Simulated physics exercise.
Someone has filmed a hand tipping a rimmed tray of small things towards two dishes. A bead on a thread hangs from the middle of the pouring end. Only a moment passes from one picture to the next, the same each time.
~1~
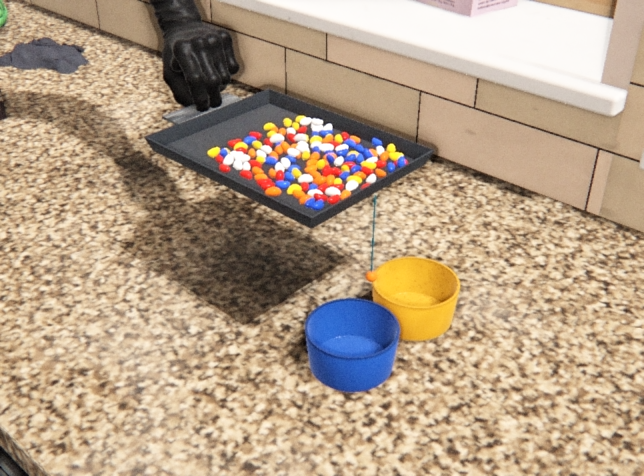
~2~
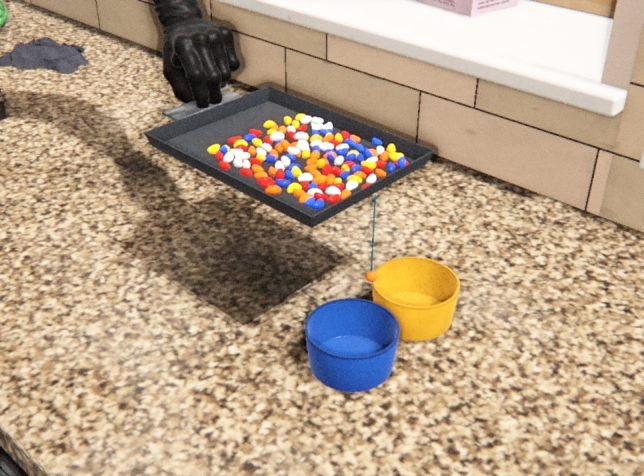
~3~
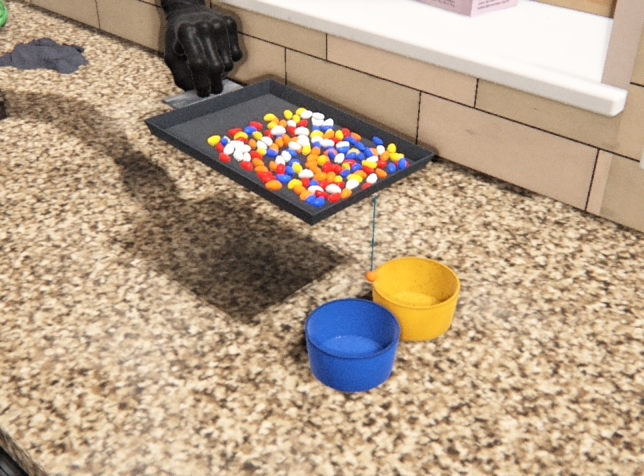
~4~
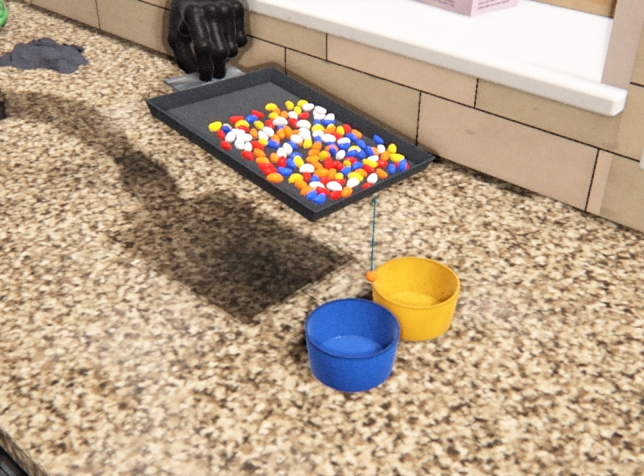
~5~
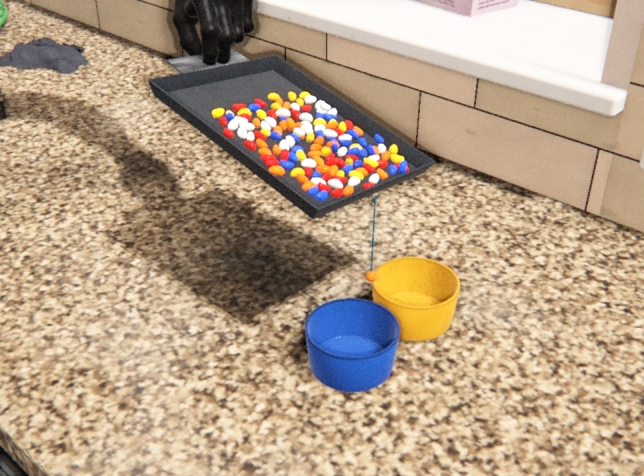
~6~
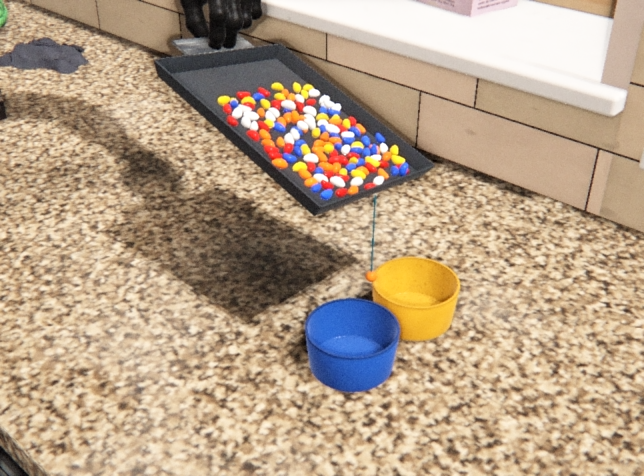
A black-gloved hand raised the back of a dark tray of colorful jelly beans, slanting it more steeply toward its right front corner, while the blue and yellow dishes on the speckled counter stayed still.
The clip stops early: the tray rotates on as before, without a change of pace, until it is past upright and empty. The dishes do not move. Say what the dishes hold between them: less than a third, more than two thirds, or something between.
Caught overall: Between a third and two thirds.
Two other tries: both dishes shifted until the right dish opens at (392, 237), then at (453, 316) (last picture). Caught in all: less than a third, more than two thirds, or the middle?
The first try: Below one third. The second: Under a third.
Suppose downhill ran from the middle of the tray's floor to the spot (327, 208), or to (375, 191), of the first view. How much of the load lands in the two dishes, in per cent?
The first gives 70 %, the second 60 %.
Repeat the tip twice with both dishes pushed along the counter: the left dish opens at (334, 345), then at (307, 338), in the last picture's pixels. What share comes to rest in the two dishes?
First some 30, then 10 per cent.
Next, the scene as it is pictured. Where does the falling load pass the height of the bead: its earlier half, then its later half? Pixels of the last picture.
The first part at (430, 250); the rest at (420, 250).
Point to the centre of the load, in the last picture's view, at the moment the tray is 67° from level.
At about (380, 141).
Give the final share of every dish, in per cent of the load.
For the left dish some 0 %, for the right dish some 50 %.
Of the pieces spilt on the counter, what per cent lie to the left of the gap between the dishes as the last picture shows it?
Close to 10 per cent.
Shortly afterwards, tray tipped steeply; the whole lot on the tray.
Next, tray tipped past a quarter turn; near half in the right dish; near a third outside both; a little in the air.
Some moments later, tray tipped past a quarter turn; near half in the right dish; near half outside both.
In the end, tray tipped past a quarter turn; none at all in the left dish; near half in the right dish; near half outside both.
